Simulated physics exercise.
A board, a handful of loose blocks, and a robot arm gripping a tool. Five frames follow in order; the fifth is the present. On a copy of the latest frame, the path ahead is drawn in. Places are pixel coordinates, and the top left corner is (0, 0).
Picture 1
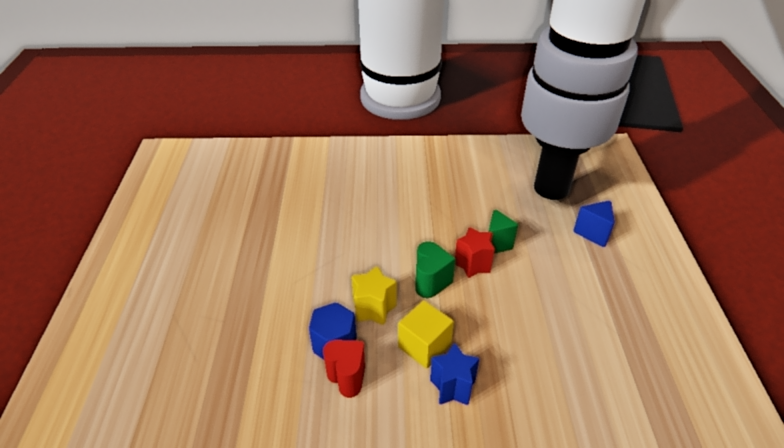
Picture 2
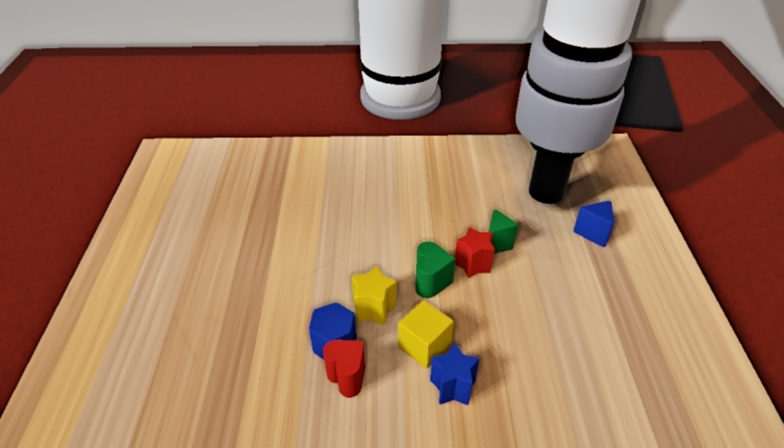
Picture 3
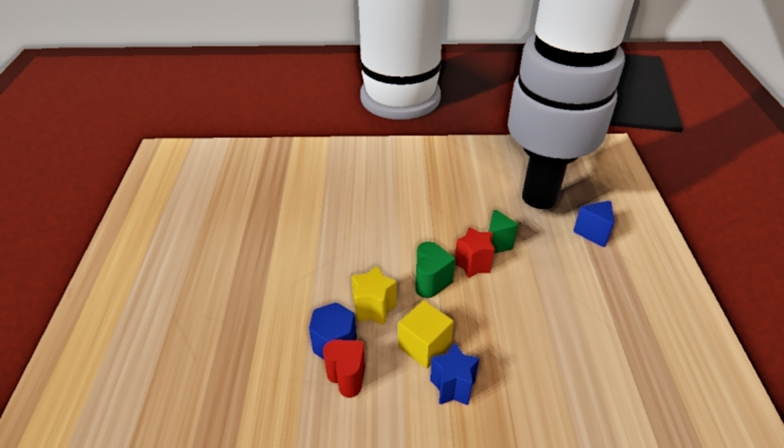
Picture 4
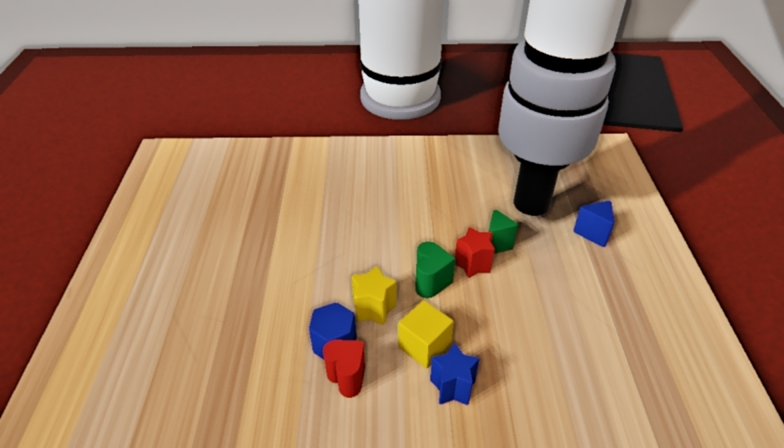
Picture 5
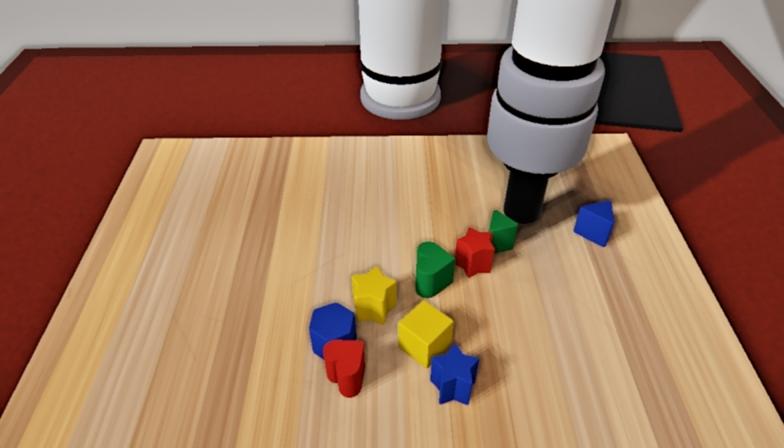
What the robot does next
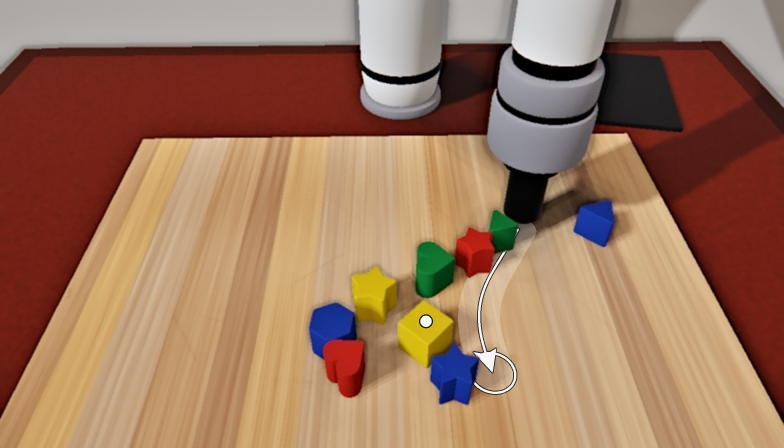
To begin with, a robot arm holds a dark-tipped tool over the upper right of a wooden board, near a blue block and a loose group of red, green, yellow and blue blocks. The tool then moves slightly left and toward the viewer, nearing the green triangular block, while the blocks stay still.
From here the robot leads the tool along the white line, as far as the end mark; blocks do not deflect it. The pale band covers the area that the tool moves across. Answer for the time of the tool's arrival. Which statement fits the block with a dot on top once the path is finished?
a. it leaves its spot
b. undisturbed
Letter b.
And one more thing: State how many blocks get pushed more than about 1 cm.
Total moved: Three or more.
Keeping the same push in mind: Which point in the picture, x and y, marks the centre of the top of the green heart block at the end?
In the picture, it is at (409, 268).
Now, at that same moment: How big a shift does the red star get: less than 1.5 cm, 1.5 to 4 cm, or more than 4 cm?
It's set to move over 4 cm.
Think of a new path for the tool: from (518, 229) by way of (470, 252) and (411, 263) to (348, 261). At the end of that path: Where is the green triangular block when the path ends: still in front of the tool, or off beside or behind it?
Beside or behind.
The drawn path runs from (518, 229) over (495, 267) and (479, 314) to (493, 372); the dot is on the yellow square block.
On the path given first. One third of the way, tool (498, 250); green heart block (416, 265); red star (450, 261); green triangular block (469, 245), turned 40° clockwise.
Two thirds of the way, tool (482, 297); green heart block (409, 268); red star (445, 265), turned 15° clockwise; green triangular block (459, 247), turned 50° clockwise.
At the end, tool (496, 355); blue hexagonal block not moved; yellow square block not moved; green heart block (409, 268); red star (445, 265), turned 15° clockwise; green triangular block (459, 247), turned 50° clockwise.
